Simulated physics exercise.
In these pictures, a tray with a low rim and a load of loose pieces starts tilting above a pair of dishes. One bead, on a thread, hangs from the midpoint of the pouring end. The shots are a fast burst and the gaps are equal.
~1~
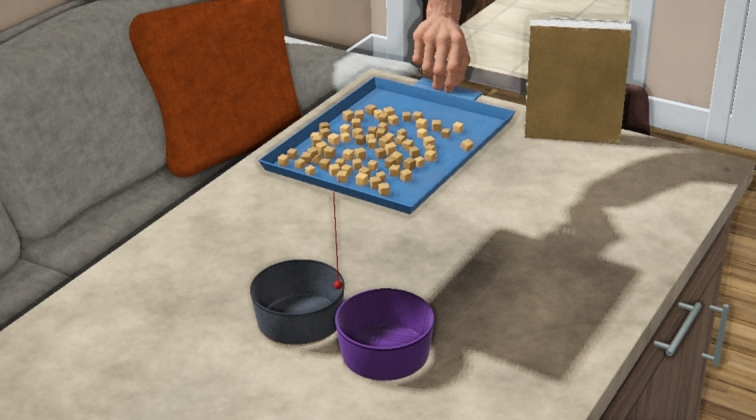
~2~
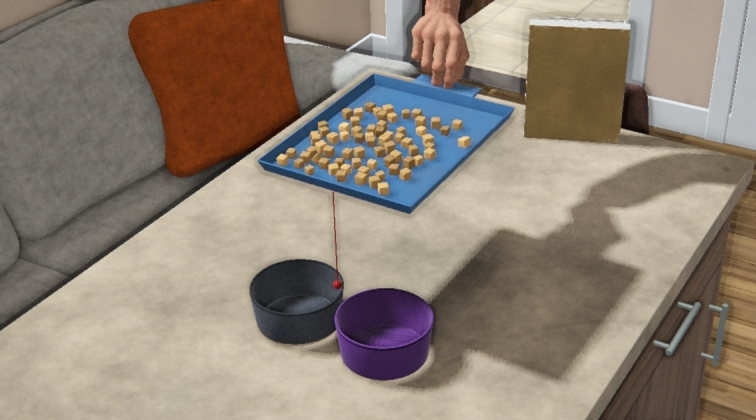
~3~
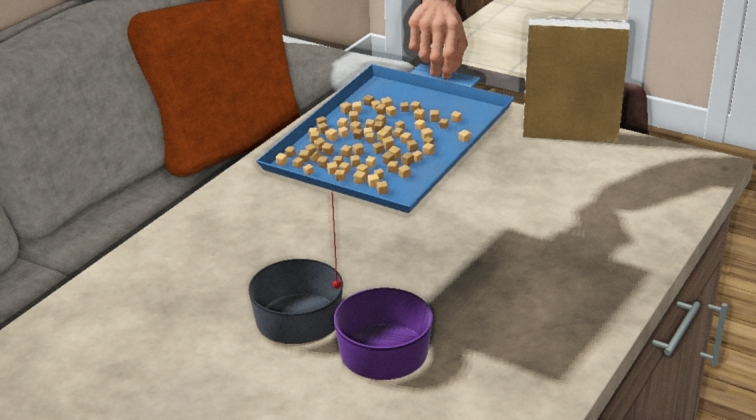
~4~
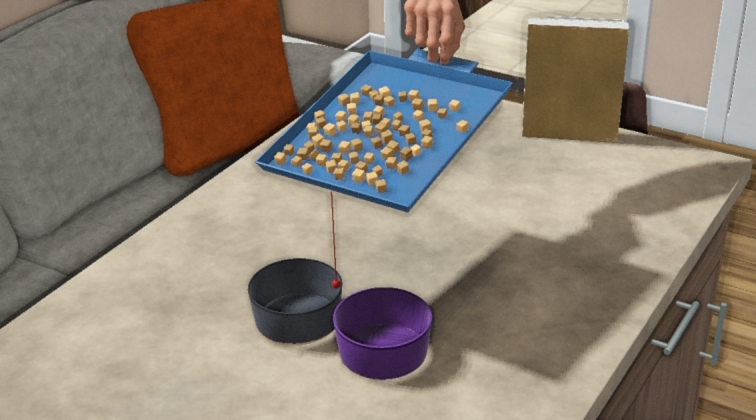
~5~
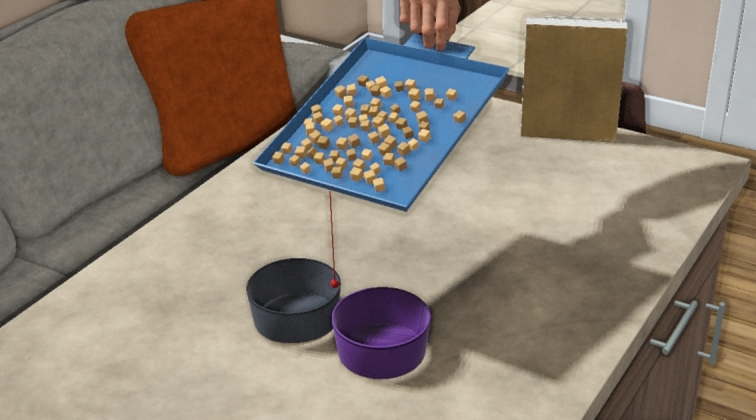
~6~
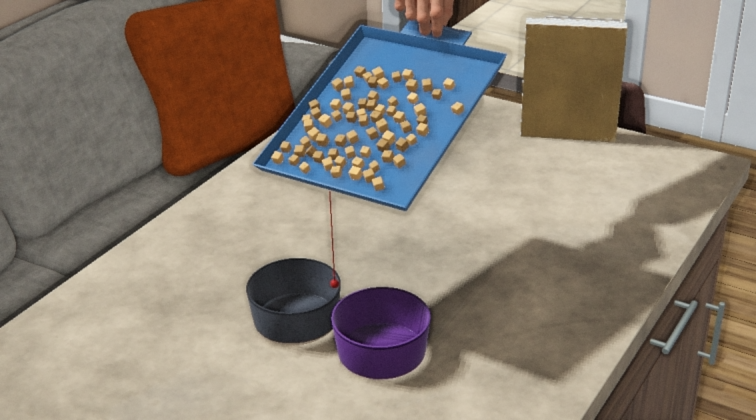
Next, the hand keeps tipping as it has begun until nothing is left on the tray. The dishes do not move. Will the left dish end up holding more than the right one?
Yes.
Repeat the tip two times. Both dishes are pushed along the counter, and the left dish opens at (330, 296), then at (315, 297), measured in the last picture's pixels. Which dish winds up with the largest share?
Try 1: The left-side dish; try 2: The left-side dish.
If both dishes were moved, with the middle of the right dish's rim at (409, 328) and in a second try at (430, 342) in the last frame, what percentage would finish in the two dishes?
You'd get near 50 percent first and near 40 percent next.
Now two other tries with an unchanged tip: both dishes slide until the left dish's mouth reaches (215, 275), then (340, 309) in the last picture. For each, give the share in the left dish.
Around 10 and then 40 per cent.
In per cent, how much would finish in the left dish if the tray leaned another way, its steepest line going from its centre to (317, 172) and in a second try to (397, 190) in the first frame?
The share is 80 per cent in the first and 0 per cent in the second.
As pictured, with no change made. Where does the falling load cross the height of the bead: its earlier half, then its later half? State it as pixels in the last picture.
First part (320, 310), rest (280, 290).
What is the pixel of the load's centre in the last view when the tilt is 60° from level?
Near the pixel (318, 160).
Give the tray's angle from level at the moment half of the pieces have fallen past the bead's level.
A tilt of roughly 110°.
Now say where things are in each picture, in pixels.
Corners of the pouring end (265, 159) and (410, 203), level; middle of the load (372, 144), small wooden cubes; left dish (271, 325); right dish (359, 359); bead on its thread (338, 285), in the first picture.
Corners of the pouring end (264, 159) and (409, 203), level; middle of the load (372, 142), in the second picture.
Corners of the pouring end (263, 160) and (408, 202), tipped barely, level across its low end; middle of the load (370, 138), in the third picture.
Corners of the pouring end (262, 160) and (407, 202), tipped a little, level across its low end; middle of the load (369, 132), in the fourth picture.
Corners of the pouring end (259, 161) and (404, 202), tipped a little, level across its low end; middle of the load (366, 126), in the fifth picture.
Corners of the pouring end (259, 162) and (403, 202), tipped clearly, level across its low end; middle of the load (364, 121); left dish (267, 324); right dish (356, 358), in the sixth picture.
Just after the last frame, tray tipped steeply; every one on the tray.
A moment on, tray tipped right over; roughly two thirds on the tray; about a tenth in the right dish; about a tenth outside both; roughly a quarter in the air.
Further on, tray tipped past a quarter turn; roughly a quarter in the right dish; roughly a third in the left dish; roughly a third outside both.
When it is over, tray tipped past a quarter turn; roughly a quarter in the right dish; roughly a third in the left dish; roughly a third outside both.
